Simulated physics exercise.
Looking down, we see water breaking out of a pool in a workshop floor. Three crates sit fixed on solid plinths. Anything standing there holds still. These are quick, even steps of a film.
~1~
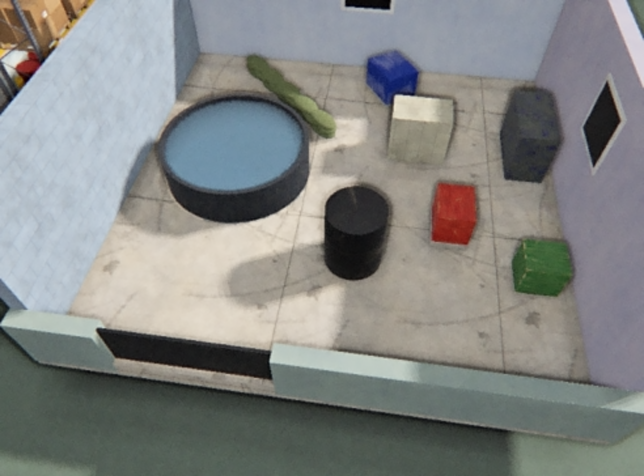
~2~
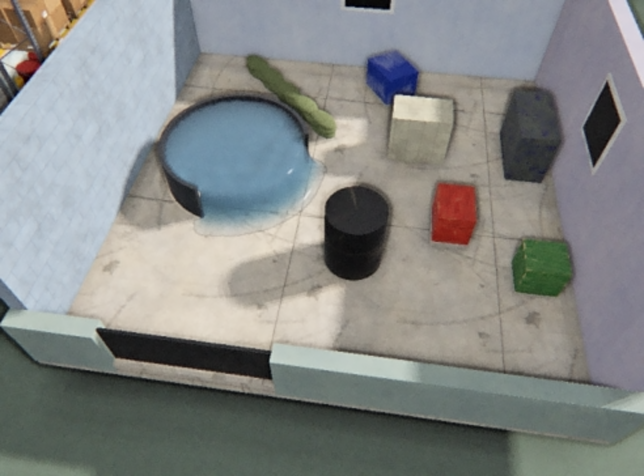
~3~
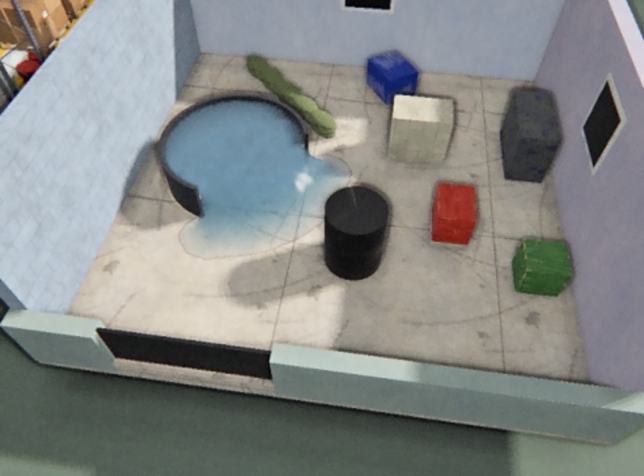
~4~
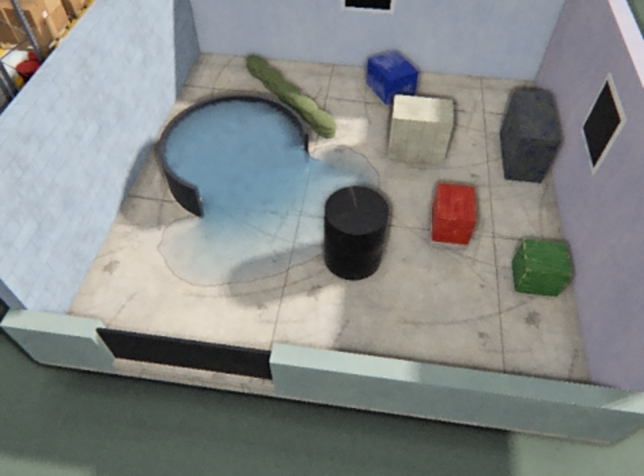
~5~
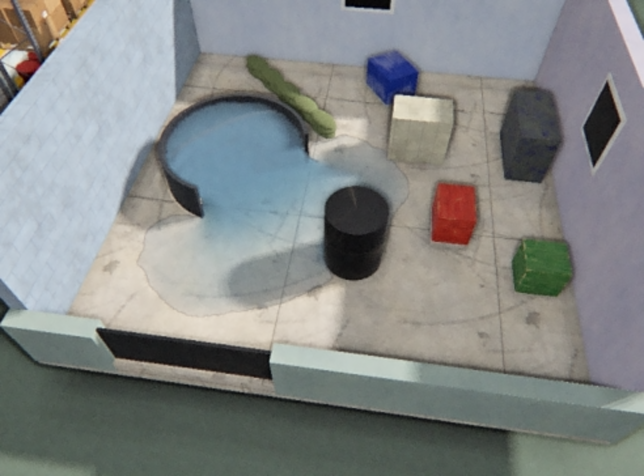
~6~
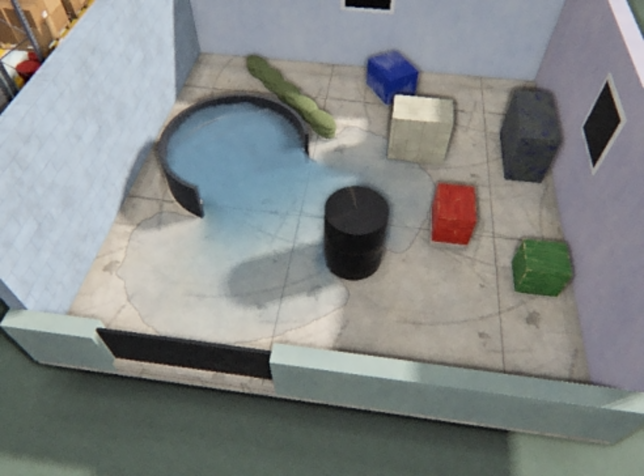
The clip opens on a round, dark-rimmed pool of still blue water in a walled room, with a black cylinder and colored blocks nearby. The rim's front-right side opens and water pours onto the floor, then spreads forward and right around the cylinder in a widening, thinning sheet.
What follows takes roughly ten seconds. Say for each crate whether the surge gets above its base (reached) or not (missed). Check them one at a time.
The green crate is touched by water; the red crate is touched by water; the blue crate is touched by water.
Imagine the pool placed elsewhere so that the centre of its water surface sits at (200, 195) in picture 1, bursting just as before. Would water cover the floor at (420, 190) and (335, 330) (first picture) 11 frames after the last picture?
The first spot is wetted, while the second is wetted.
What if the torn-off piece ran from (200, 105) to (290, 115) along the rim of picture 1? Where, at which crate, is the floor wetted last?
The one in green.
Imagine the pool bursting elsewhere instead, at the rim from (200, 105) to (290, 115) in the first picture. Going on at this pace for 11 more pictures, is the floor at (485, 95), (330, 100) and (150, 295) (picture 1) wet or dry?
Read off point by point, the answer is not soaked, soaking, not soaked.
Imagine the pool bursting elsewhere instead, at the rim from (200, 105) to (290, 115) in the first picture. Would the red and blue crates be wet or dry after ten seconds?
My reading: Red stays untouched, blue gets drenched.
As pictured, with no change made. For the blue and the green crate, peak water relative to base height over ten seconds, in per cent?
Peak levels: Approx. 150 % then 610 %.
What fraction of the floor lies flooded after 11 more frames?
My guess is around 45 in a hundred.
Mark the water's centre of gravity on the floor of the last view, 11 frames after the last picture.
Close to (304, 237).
A moment on, water covers 35 % of the floor; the green crate water round its plinth, the red crate water round its plinth, the blue crate water round its plinth.
Next, water covers 45 % of the floor; the green crate water round its plinth, the red crate water round its plinth, the blue crate water round its plinth.
Then, water covers 60 % of the floor; the green crate water round its plinth, the red crate water round its plinth, the blue crate water round its plinth.
Later, water covers 80 % of the floor; the green crate water round its plinth, the red crate water round its plinth, the blue crate water round its plinth.
In the end, water covers 100 % of the floor; the green crate was topped, the red crate was topped, the blue crate was topped.
